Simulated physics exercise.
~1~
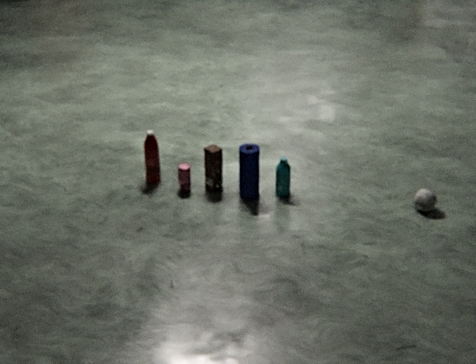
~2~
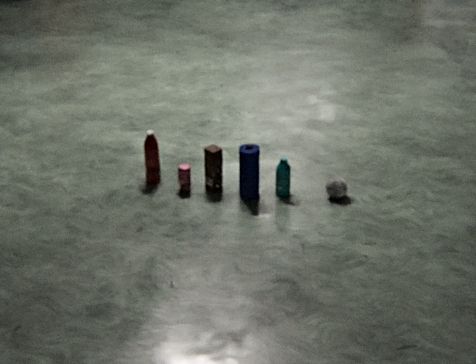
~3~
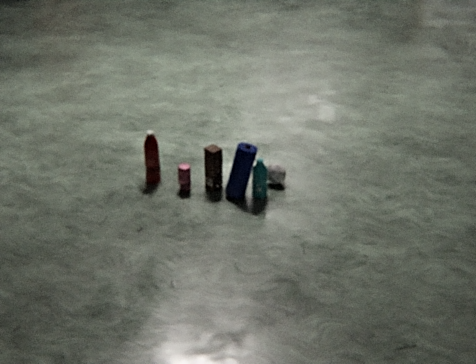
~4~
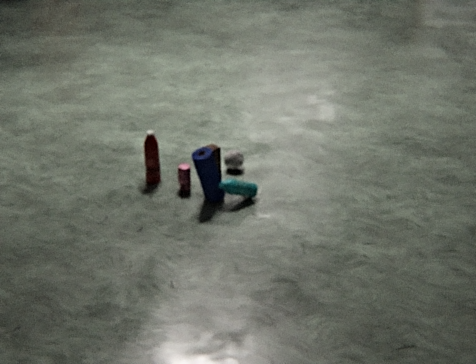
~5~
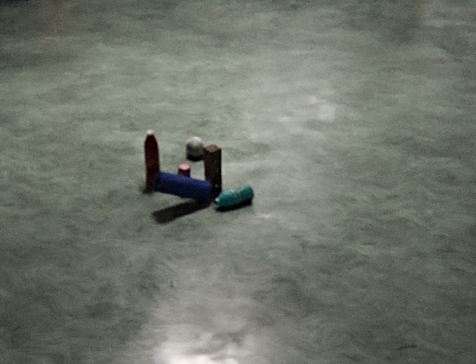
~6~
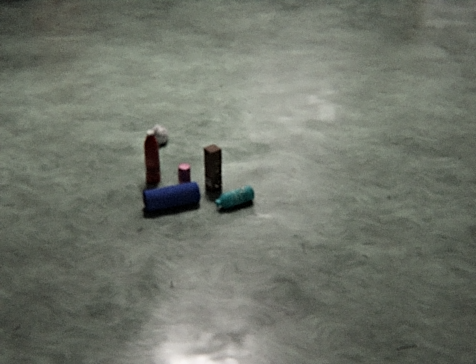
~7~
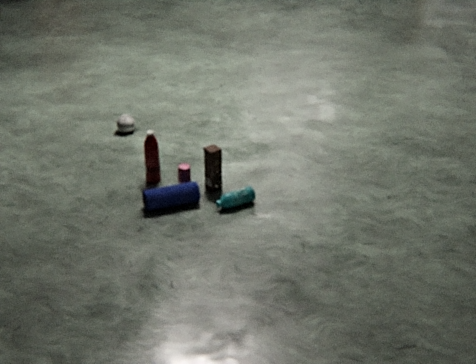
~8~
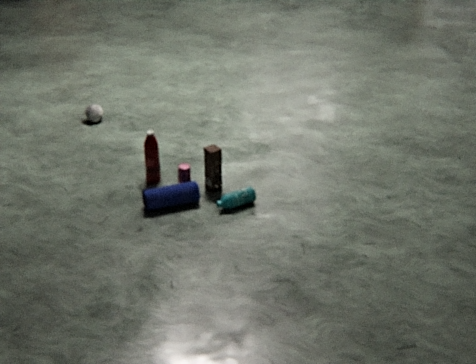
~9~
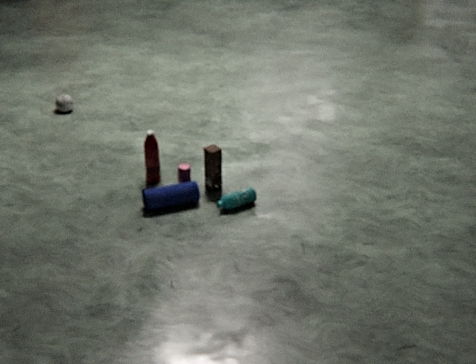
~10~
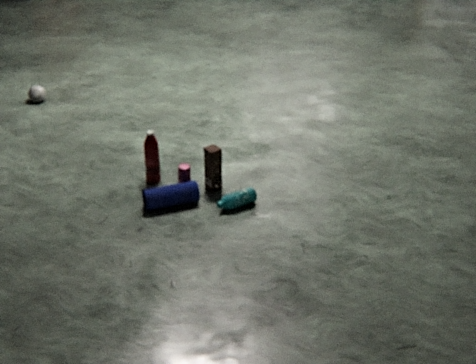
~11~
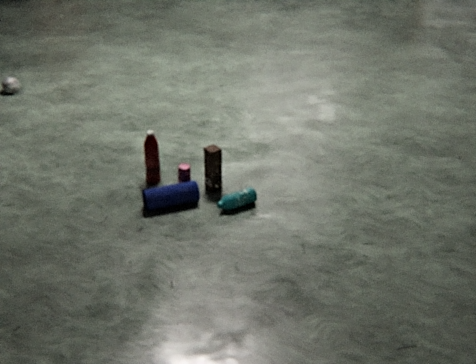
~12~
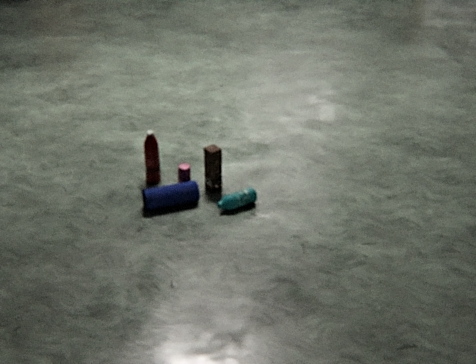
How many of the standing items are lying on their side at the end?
Two of them are lying on their side, the blue roll and the turquoise bottle.
